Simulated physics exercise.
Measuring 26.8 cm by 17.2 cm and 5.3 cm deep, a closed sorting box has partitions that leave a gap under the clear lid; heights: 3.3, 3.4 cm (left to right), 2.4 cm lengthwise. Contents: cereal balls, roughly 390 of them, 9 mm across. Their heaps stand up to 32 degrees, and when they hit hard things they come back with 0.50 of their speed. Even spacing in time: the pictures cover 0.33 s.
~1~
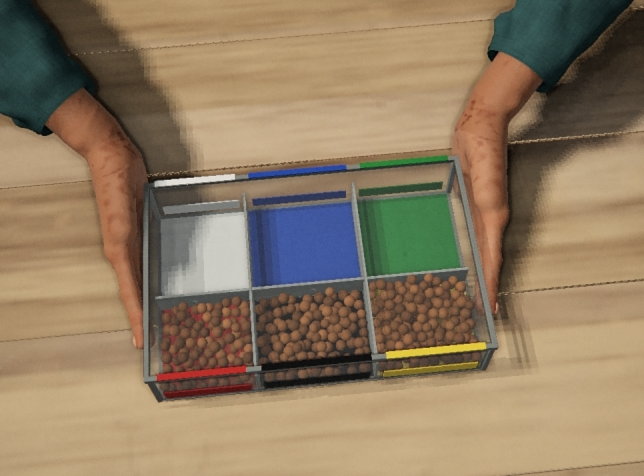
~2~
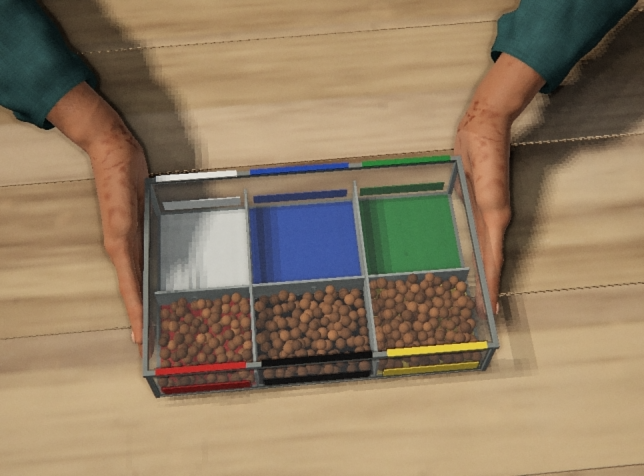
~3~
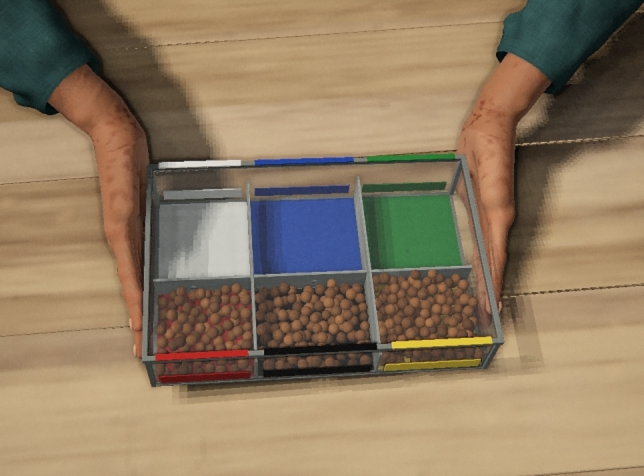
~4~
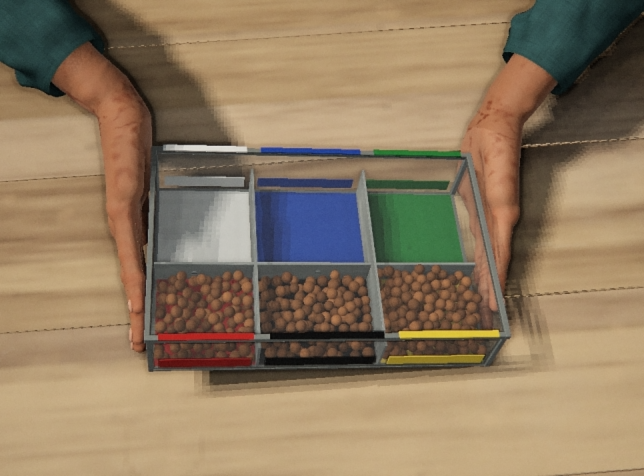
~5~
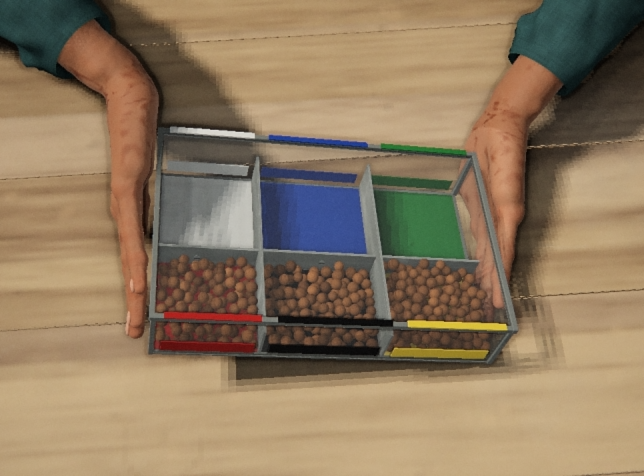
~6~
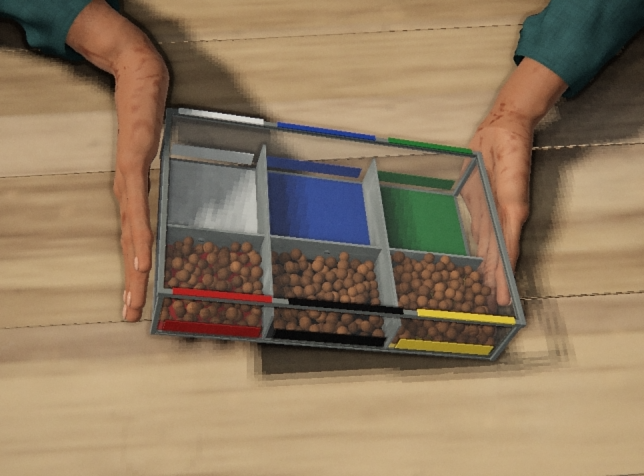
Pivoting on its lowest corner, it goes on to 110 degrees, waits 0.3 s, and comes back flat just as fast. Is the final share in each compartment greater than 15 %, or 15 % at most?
Red: 15 % at most, blue: 15 % at most, green: Greater than 15 %, yellow: Greater than 15 %, white: 15 % at most, black: 15 % at most.
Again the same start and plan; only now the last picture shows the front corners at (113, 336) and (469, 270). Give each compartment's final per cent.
Red 10, blue 20, green 5, yellow 5, white 60, black 5.
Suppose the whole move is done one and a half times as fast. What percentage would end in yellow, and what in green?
Per cent held - yellow: 30, green: 60.
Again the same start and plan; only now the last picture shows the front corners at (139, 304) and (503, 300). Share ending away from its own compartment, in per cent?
My guess is close to 100 per cent.
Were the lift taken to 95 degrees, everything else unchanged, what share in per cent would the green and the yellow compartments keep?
The green compartment would get 55 per cent and the yellow one 25 per cent.
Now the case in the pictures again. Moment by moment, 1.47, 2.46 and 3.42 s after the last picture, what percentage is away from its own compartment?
First 60, next 65, last 65.
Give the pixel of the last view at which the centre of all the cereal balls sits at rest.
My guess is close to (438, 250).
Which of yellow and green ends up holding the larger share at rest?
Green.
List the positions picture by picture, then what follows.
Box tilt 0 degrees, front corners at (149, 378) and (492, 344); red 25 %, yellow 45 %, black 30 %, in the first picture.
Box tilt 1 degrees, front corners at (148, 372) and (493, 344), in the second picture.
Box tilt 5 degrees, front corners at (148, 357) and (498, 339), lowest corner right back, in the third picture.
Box tilt 10 degrees, front corners at (150, 337) and (504, 333), lowest corner right back, in the fourth picture.
Box tilt 14 degrees, front corners at (155, 315) and (512, 327), lowest corner right back, in the fifth picture.
Box tilt 19 degrees, front corners at (163, 290) and (519, 322), lowest corner right back; red 25 %, yellow 45 %, black 30 %, in the sixth picture.
Then, 1.47 s after the last picture, tilt 110 degrees; red 5 %, blue 5 %, green 45 %, yellow 35 %, black 10 %.
Then, 2.46 s after the last picture, tilt 54 degrees; red 5 %, green 60 %, yellow 30 %.
Then, 3.42 s after the last picture, tilt 0 degrees; red 5 %, green 60 %, yellow 30 %.
In the end, red 5 %, blue 0 %, green 60 %, yellow 30 %, white 0 %, black 0 %.
